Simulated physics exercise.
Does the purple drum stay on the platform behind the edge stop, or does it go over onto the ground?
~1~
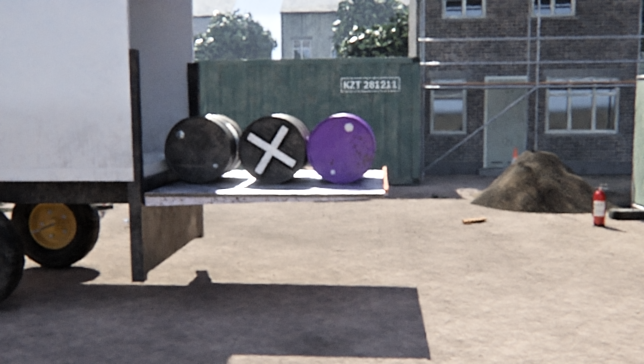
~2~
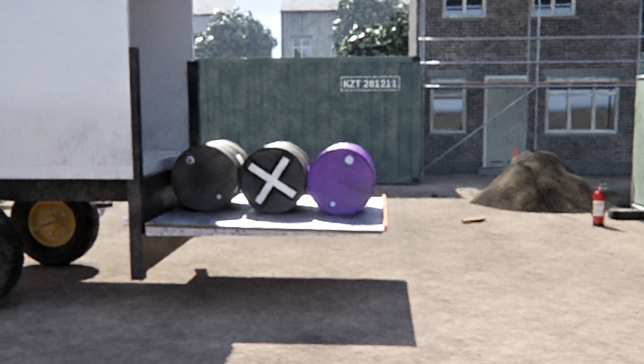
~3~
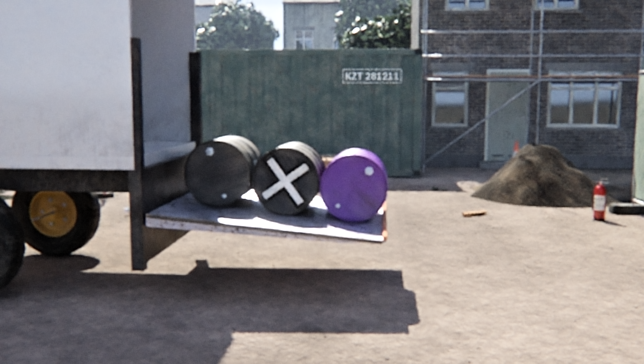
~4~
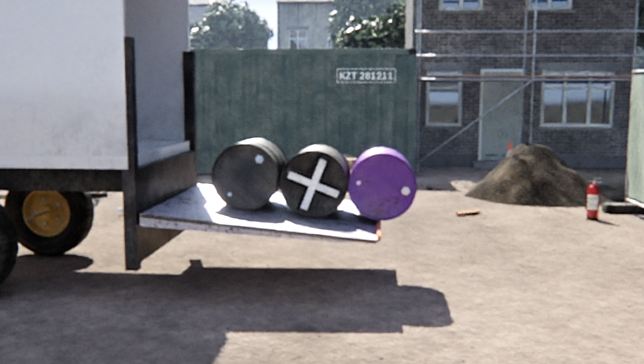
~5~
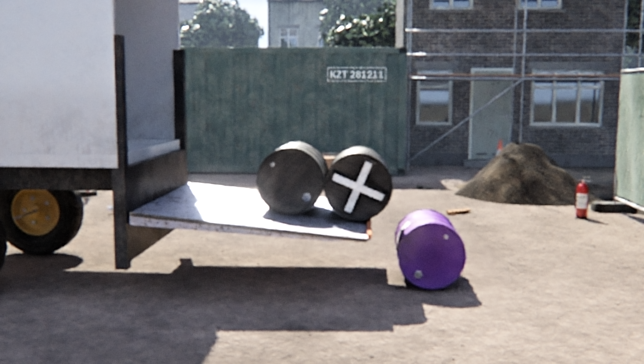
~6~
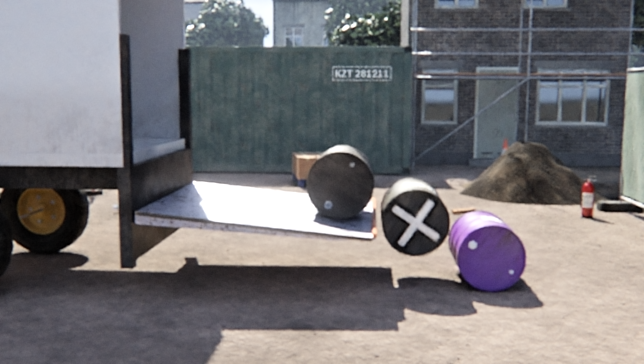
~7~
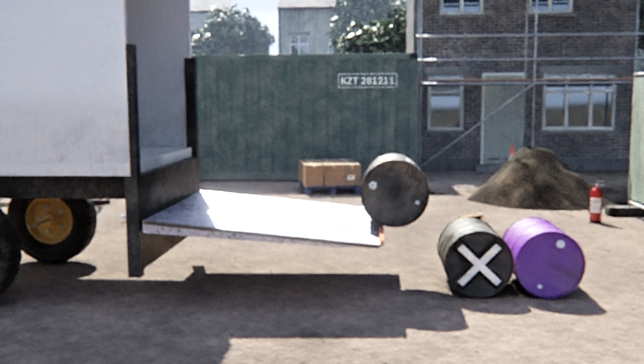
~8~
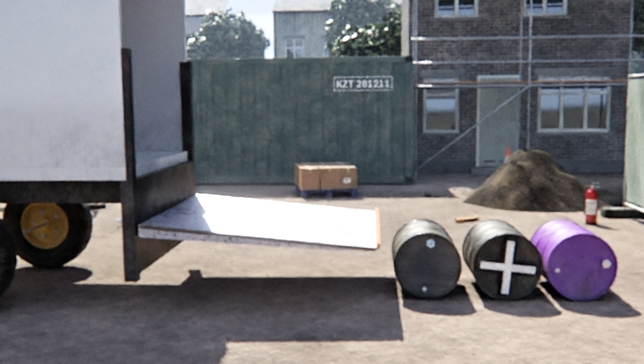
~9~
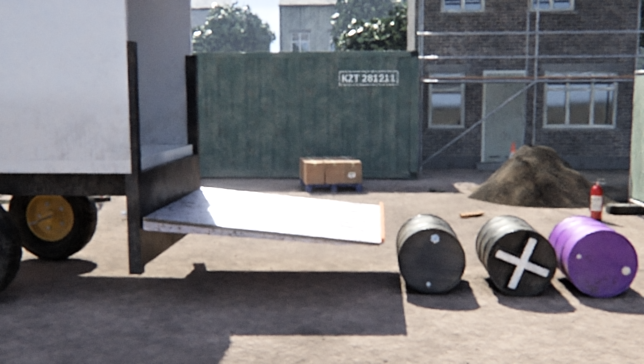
The purple drum goes over the edge stop and lands on the ground to the right of the platform.
